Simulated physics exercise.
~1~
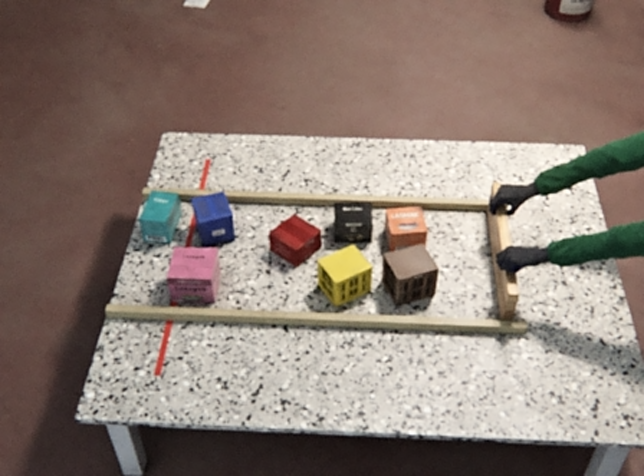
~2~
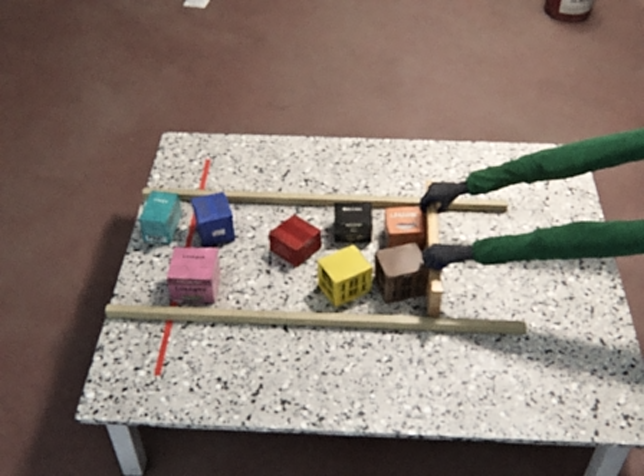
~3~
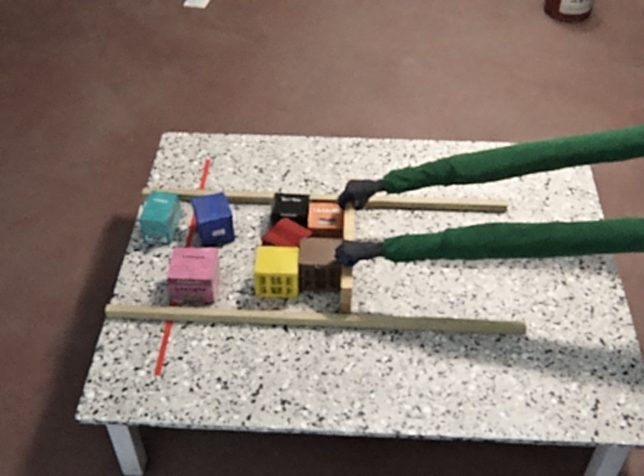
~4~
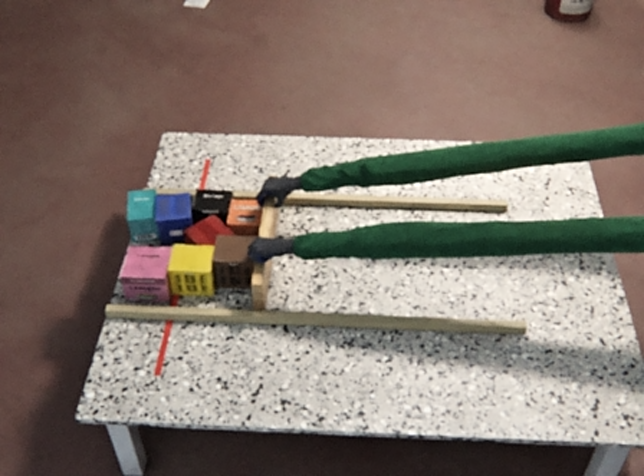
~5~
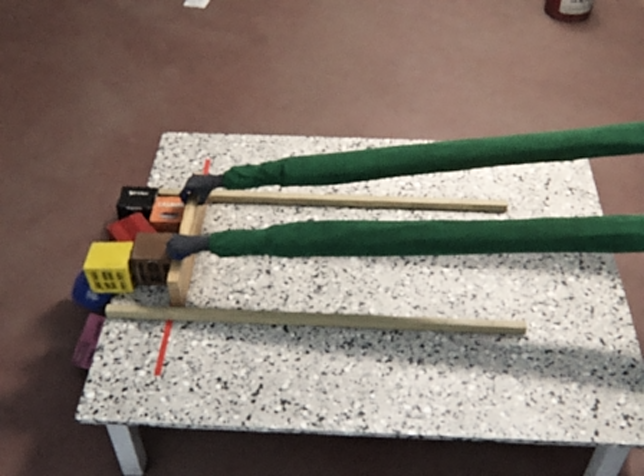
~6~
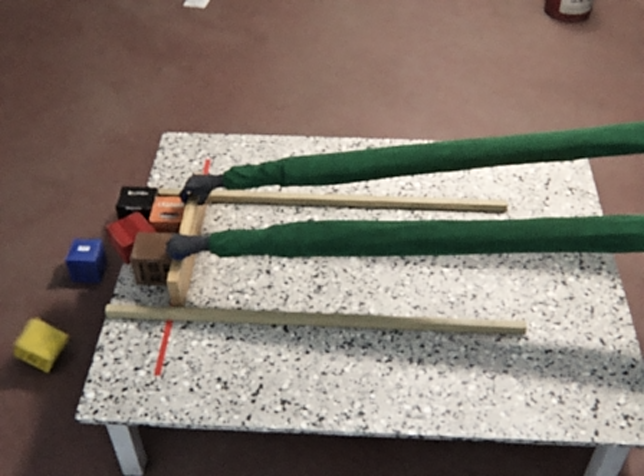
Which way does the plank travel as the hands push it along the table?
The plank travels to the left, stopping near the red tape line.
Plank pushed left by two gloved hands, sweeping coloured boxes along a speckled table until four drop off the left end.
